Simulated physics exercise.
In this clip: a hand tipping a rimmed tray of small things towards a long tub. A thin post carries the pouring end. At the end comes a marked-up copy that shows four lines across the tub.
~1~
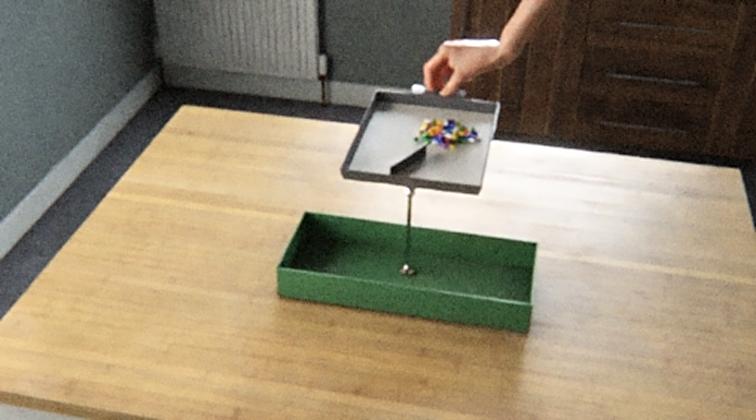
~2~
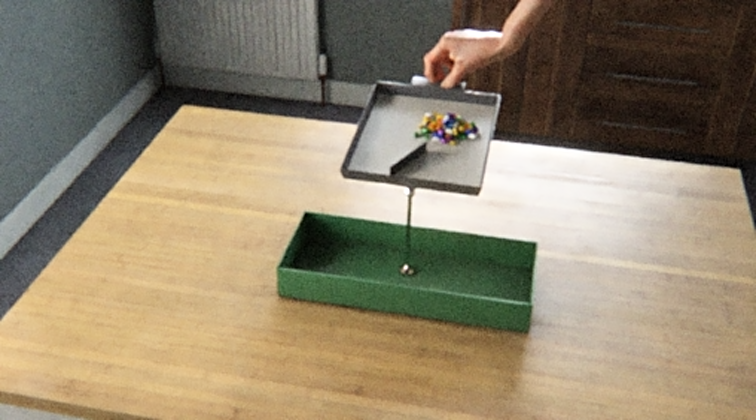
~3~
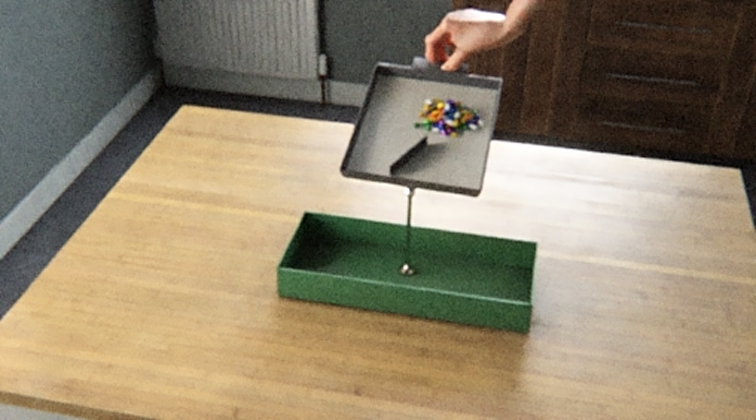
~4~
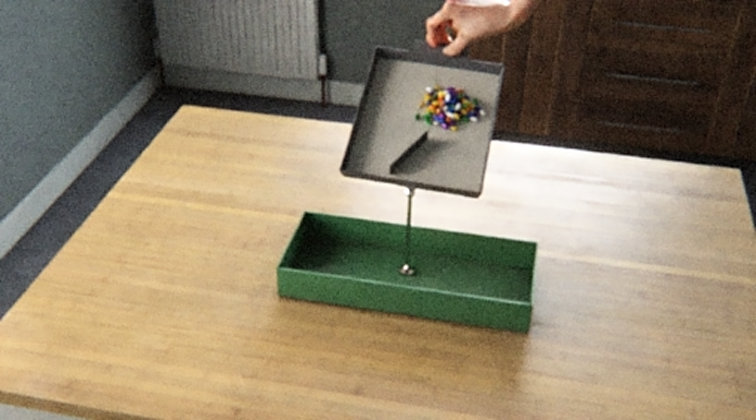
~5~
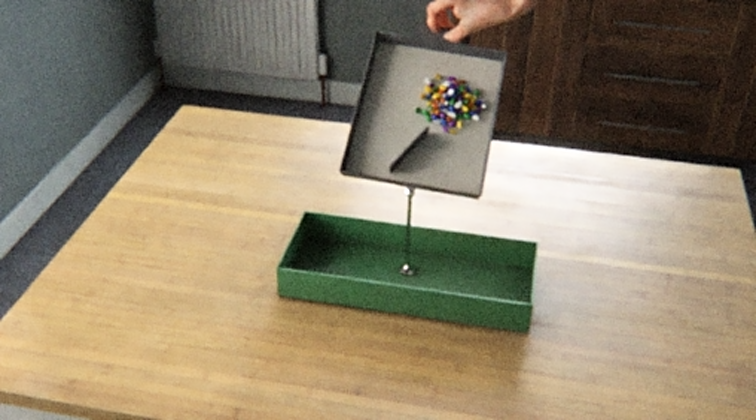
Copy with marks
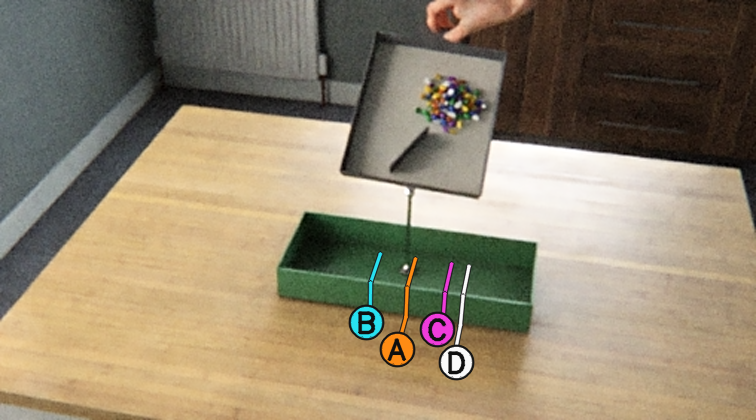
A hand at the back edge of a square, grey, rimmed tray lifts that edge steadily, tilting the tray towards the viewer while its front edge stays nearly in place. The tray, holding a small multicoloured heap beside a dark fin, sits on a thin stand above a long green tub. The unmoving camera looks down on a pale wooden table, with a radiator and dark wooden drawers behind.
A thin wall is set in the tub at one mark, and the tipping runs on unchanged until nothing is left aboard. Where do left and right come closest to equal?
Choose C.
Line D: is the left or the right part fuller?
Left.
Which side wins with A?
More lands on the right.
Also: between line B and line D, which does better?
Line D.
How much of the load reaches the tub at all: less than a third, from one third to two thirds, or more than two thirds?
More than two thirds.
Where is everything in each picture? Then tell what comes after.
The first frame shows corners of the pouring end at (344, 168) and (479, 184), level; middle of the load at (444, 133), jelly beans.
The second frame shows corners of the pouring end at (344, 167) and (479, 185), barely tipped; fin from (390, 166) to (426, 141).
The third frame shows corners of the pouring end at (343, 167) and (479, 188), a little tipped; front corners of the tub at (277, 268) and (532, 305).
The fourth frame shows corners of the pouring end at (343, 168) and (479, 190), clearly tipped; far corners at (379, 49) and (501, 67).
The fifth frame shows corners of the pouring end at (343, 169) and (479, 193), clearly tipped; the right corner sinks a little lower.
On the marked copy, line A crosses the front rim at (407, 287); line B crosses the front rim at (370, 281); line C crosses the front rim at (445, 292); line D crosses the front rim at (463, 295).
Choosing A, of what is caught, a small part on the left of the divider, most on the right.
Choosing B, of what is caught, a small part on the left of the divider, nearly all on the right.
Choosing C, of what is caught, about half on the left of the divider, about half on the right.
Choosing D, of what is caught, most on the left of the divider, about a quarter on the right.
